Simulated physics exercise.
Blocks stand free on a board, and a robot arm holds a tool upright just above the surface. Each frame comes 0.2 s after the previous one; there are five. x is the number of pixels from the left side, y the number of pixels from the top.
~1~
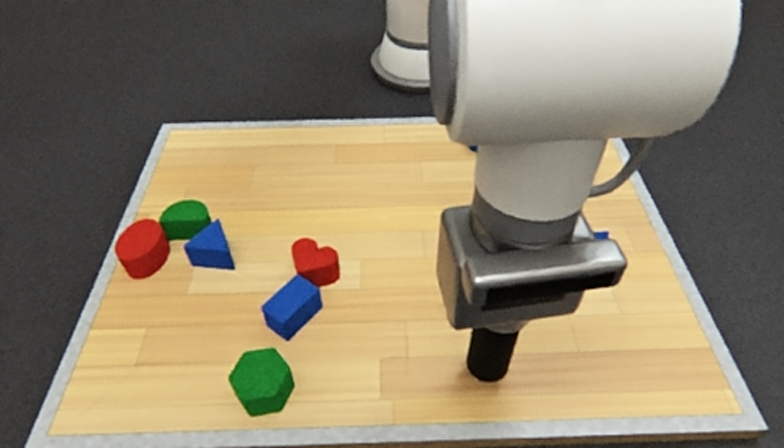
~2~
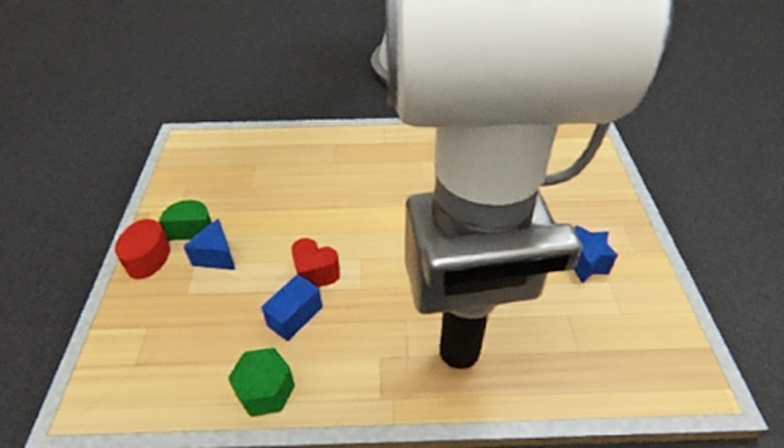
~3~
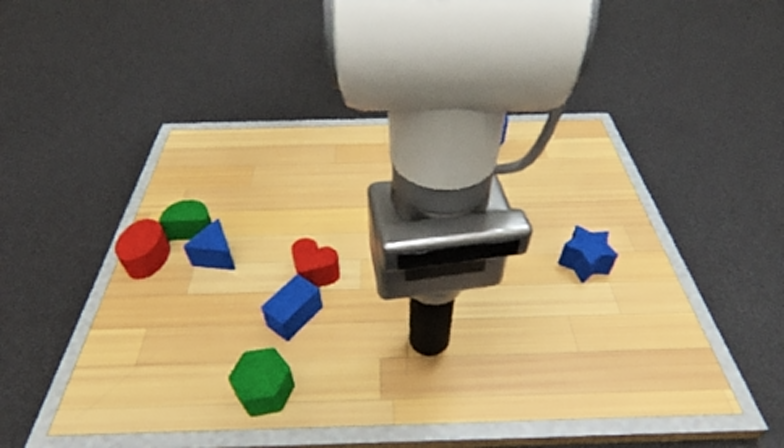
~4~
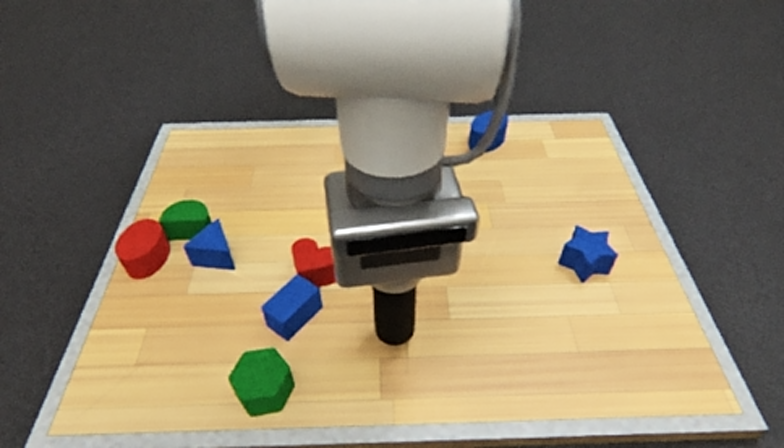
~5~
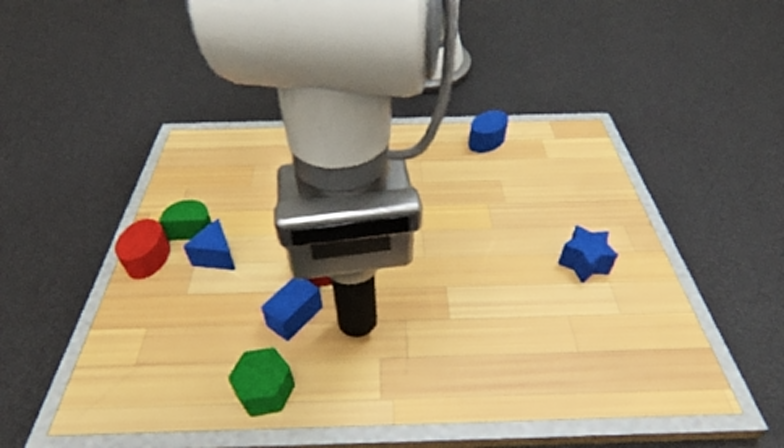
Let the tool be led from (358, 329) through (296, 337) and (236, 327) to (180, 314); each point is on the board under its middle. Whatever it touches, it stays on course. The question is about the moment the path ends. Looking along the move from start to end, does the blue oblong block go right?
I'd say yes.
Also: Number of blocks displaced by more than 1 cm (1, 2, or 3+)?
One moves.
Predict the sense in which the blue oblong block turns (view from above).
It turns clockwise.
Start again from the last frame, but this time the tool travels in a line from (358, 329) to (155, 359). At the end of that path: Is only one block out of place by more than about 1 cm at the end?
In short: Yes.
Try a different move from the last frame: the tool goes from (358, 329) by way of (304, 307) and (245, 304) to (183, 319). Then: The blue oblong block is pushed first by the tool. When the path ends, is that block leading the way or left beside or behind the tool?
Pushed ahead.
What follows on the original path. One third of the way, tool (293, 329); blue oblong block (274, 292), turned 35° clockwise.
Two thirds of the way, tool (232, 318); blue oblong block (261, 282), turned 65° clockwise.
At the end, tool (176, 306); green hexagon not moved; blue oblong block (261, 282), turned 65° clockwise.
